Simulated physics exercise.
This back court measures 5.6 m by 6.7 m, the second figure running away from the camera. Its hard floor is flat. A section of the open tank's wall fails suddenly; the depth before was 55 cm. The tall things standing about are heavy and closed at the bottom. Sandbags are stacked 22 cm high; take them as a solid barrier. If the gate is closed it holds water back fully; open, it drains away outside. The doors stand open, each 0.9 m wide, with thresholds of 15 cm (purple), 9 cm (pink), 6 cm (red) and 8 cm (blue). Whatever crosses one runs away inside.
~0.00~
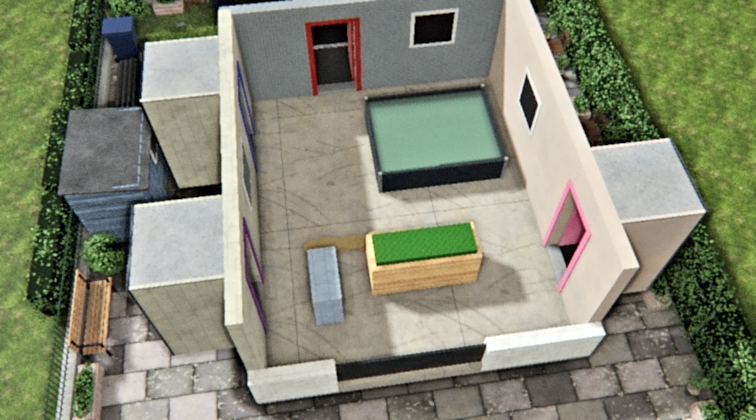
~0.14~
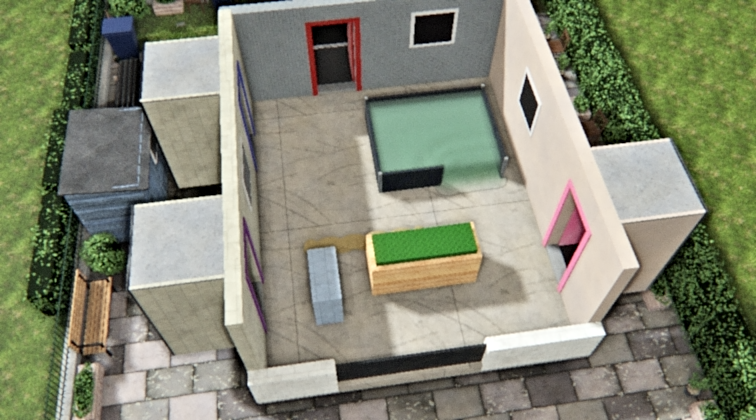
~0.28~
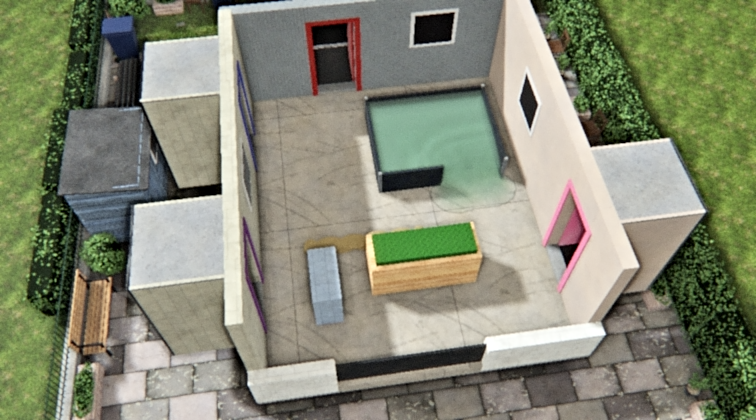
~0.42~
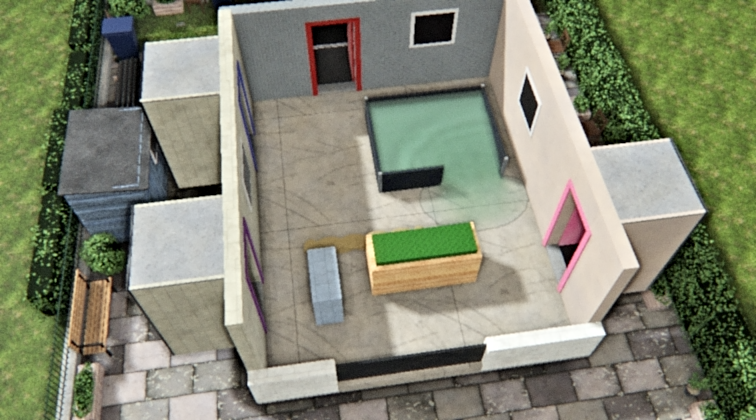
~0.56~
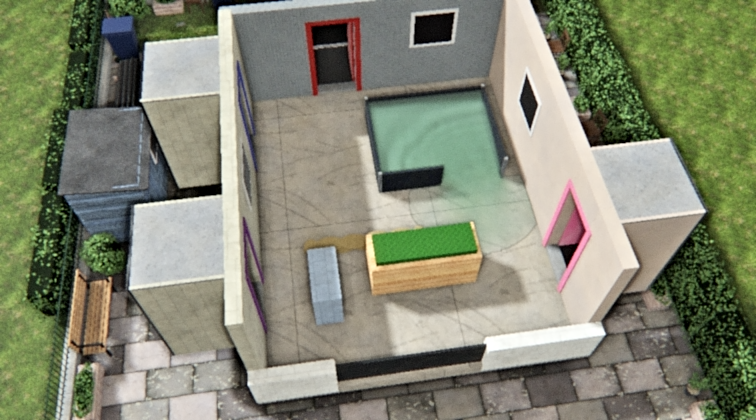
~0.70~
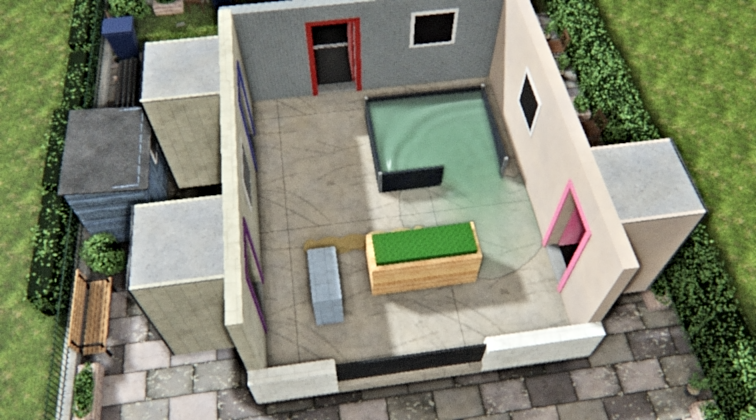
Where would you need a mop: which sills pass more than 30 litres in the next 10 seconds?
The water let in: At the purple door it stays under the limit; at the pink door it passes the limit; at the red door it stays under the limit; at the blue door it does not reach the limit.
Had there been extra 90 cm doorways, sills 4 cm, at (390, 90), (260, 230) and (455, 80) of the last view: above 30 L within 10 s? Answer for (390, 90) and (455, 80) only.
In that order: Under, under.
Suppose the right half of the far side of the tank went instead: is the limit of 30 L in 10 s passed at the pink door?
Against that limit: Pink below.
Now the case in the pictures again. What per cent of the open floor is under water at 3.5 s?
Near 50 per cent is wet.
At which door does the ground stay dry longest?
Last comes the red one.
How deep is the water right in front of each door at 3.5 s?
In cm: Purple 5, pink 17, red 0, blue 0.
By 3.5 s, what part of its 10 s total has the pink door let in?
About 15 per cent.
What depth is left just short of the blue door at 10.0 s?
About 4.0 cm.
After 1.4 s water covers 25 % of the floor and is deepest (31 cm) near (490, 185); purple door not reached, pink door 13 cm at the sill, 0 L in, red door not reached, blue door not reached.
After 2.2 s water covers 30 % of the floor and is deepest (42 cm) near (576, 339); purple door not reached, pink door 14 cm at the sill, 8 L in, red door not reached, blue door not reached.
After 3.5 s water covers 50 % of the floor and is deepest (30 cm) near (557, 342); purple door 5 cm at the sill, 0 L in, pink door 17 cm at the sill, 22 L in, red door not reached, blue door not reached.
After 6.0 s water covers 65 % of the floor and is deepest (24 cm) near (330, 374); purple door 15 cm at the sill, 1 L in, pink door 16 cm at the sill, 99 L in, red door not reached, blue door 1 cm at the sill, 0 L in.
After 10.0 s water covers 95 % of the floor and is deepest (16 cm) near (336, 257); purple door 11 cm at the sill, 3 L in, pink door 11 cm at the sill, 140 L in, red door 10 cm at the sill, 3 L in, blue door 4 cm at the sill, 0 L in.
